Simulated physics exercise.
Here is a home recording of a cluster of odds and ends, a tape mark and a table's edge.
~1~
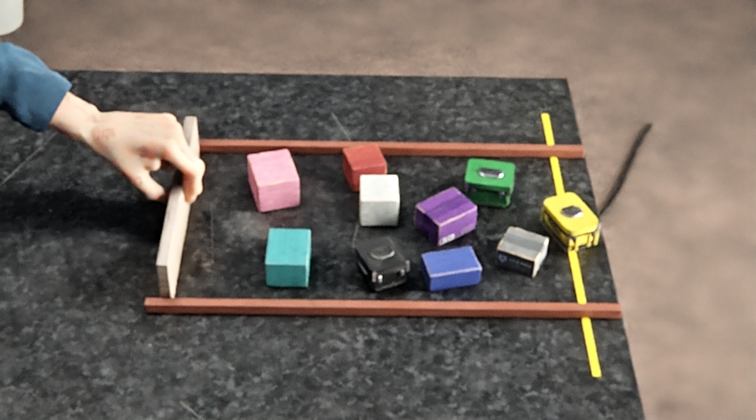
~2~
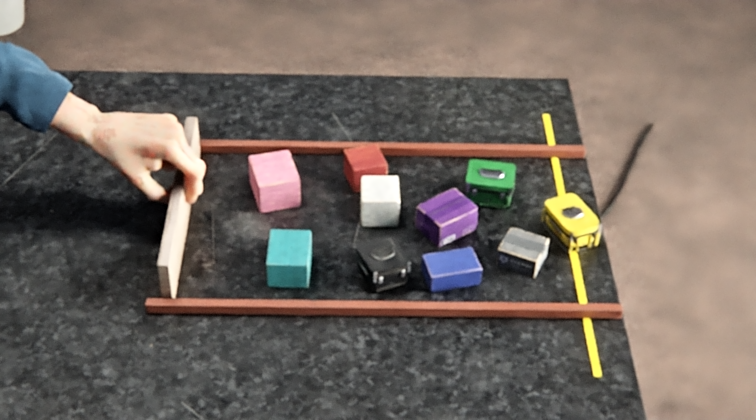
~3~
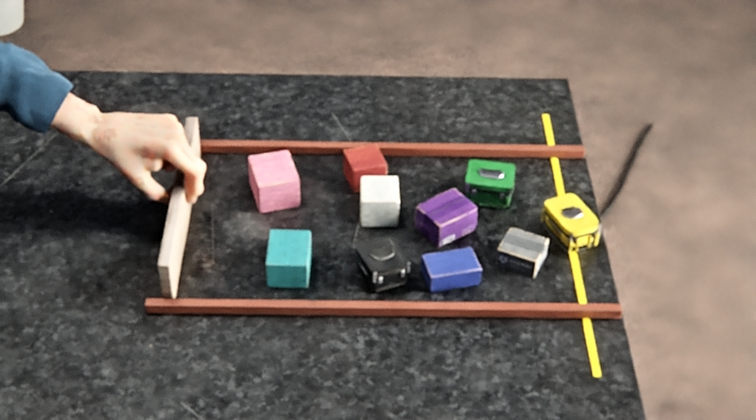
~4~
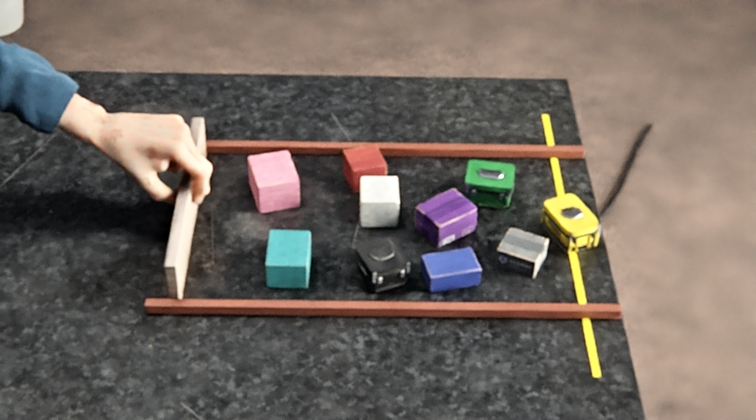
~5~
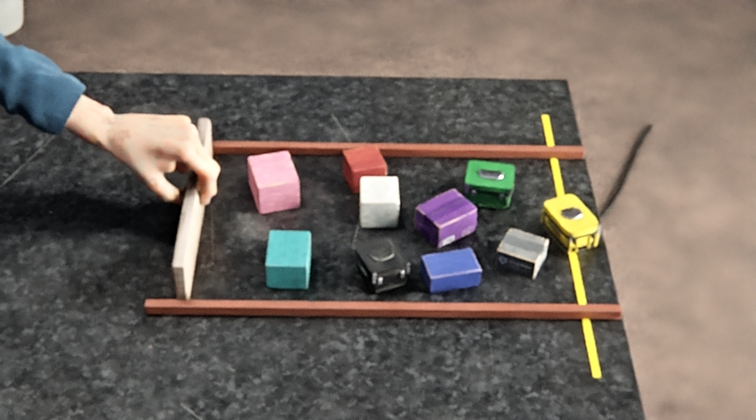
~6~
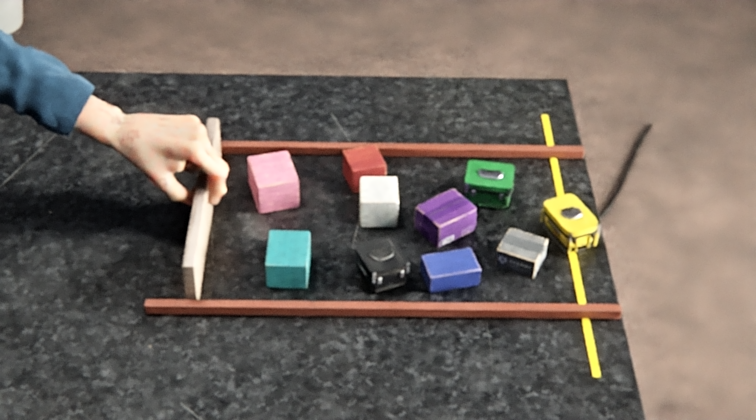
In this clip, a hand holds an upright wooden board between two reddish rails on a dark table, then slides it slightly right toward scattered colored blocks and cases, which stay still near a yellow tape line.
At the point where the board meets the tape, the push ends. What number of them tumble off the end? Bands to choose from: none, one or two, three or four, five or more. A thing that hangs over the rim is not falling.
Final answer: Five or more.
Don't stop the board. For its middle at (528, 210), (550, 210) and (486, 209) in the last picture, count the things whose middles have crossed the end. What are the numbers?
Over the end: 3, 6, 0.
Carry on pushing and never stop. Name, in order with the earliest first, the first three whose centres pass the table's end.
They are the blue block, then the grey box, then the yellow case.
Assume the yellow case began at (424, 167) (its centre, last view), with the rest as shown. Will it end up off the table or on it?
From that start the object does not stay.
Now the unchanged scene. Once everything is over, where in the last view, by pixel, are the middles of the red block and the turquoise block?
Taking them in turn, first comes (574, 159), then (598, 264).
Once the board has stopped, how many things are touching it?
The count in contact is 4.
A little later, none off yet; yellow case at rest near (569, 224); grey box at rest near (522, 253); green case at rest near (489, 185).
Next, none off yet; yellow case at rest near (570, 224); grey box shifted a little near (547, 253); green case at rest near (489, 185).
Later still, none off yet; yellow case shifted about its own width near (599, 215); grey box shifted well along near (615, 258); green case shifted well along near (572, 183).
When it is over, the number that fall off is five or more; down, black case, purple box, blue block, green case, grey box and yellow case.
